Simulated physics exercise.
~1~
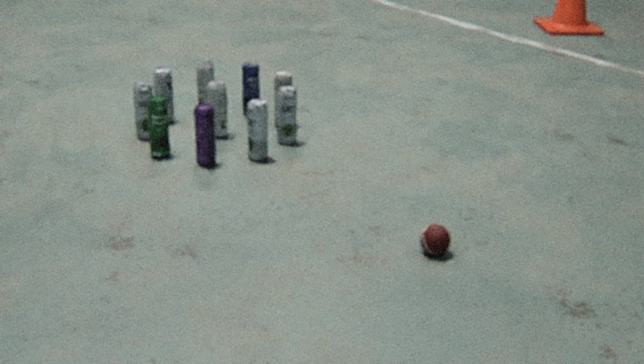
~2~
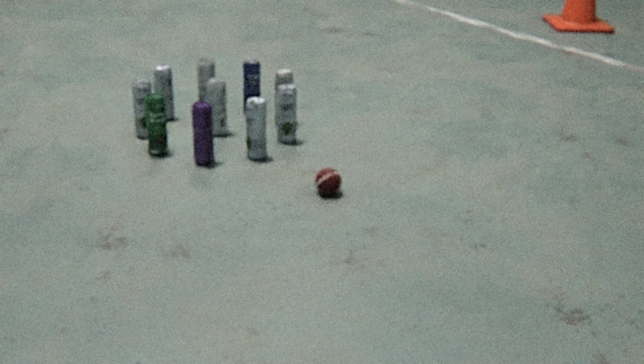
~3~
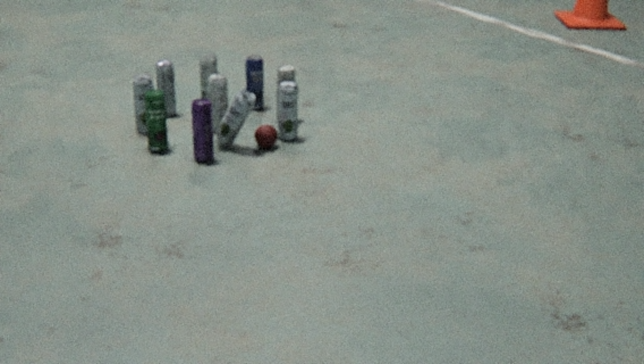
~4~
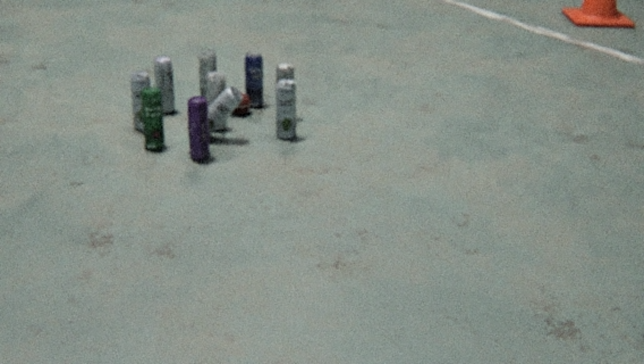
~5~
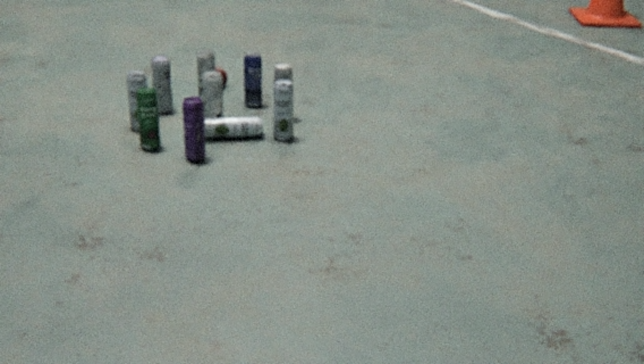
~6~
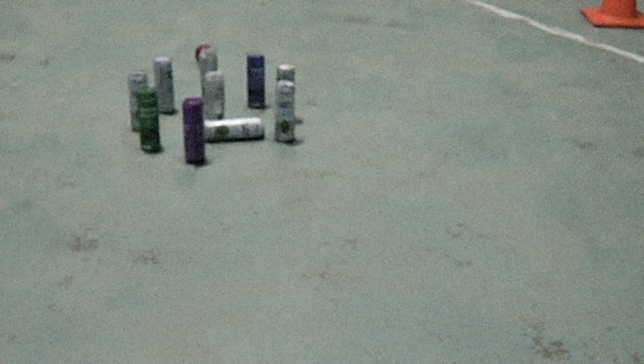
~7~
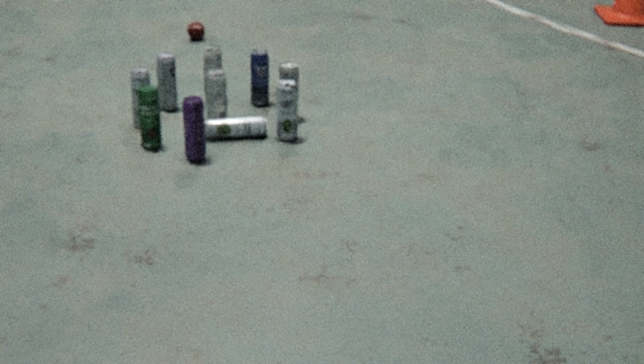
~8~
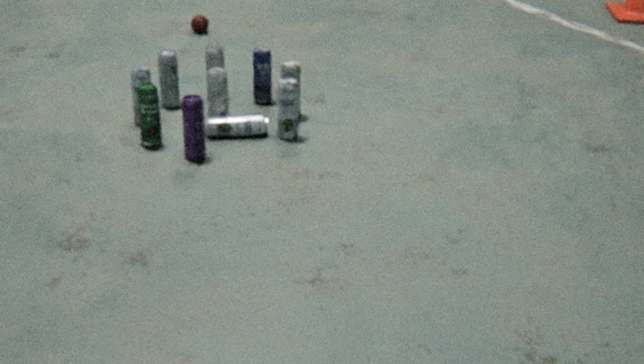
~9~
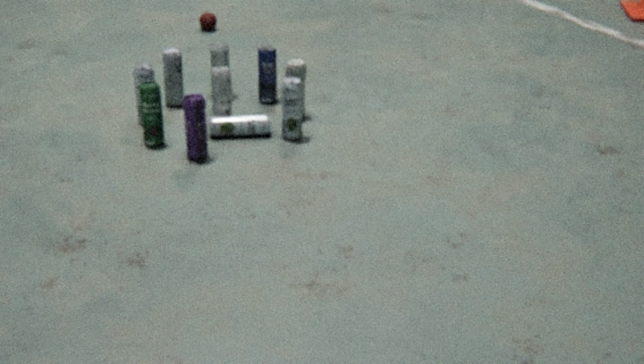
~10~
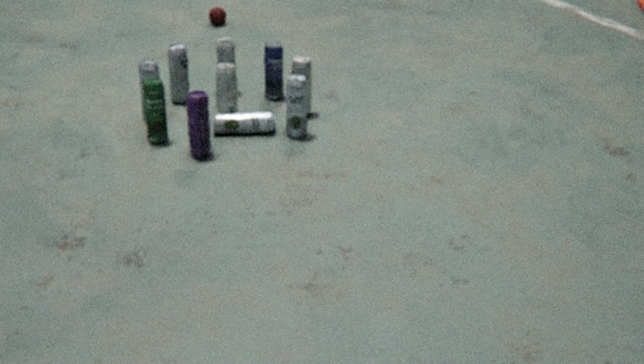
On a greenish floor, a red ball rolling into a cluster of upright tubes, toppling one and coming to rest behind them.
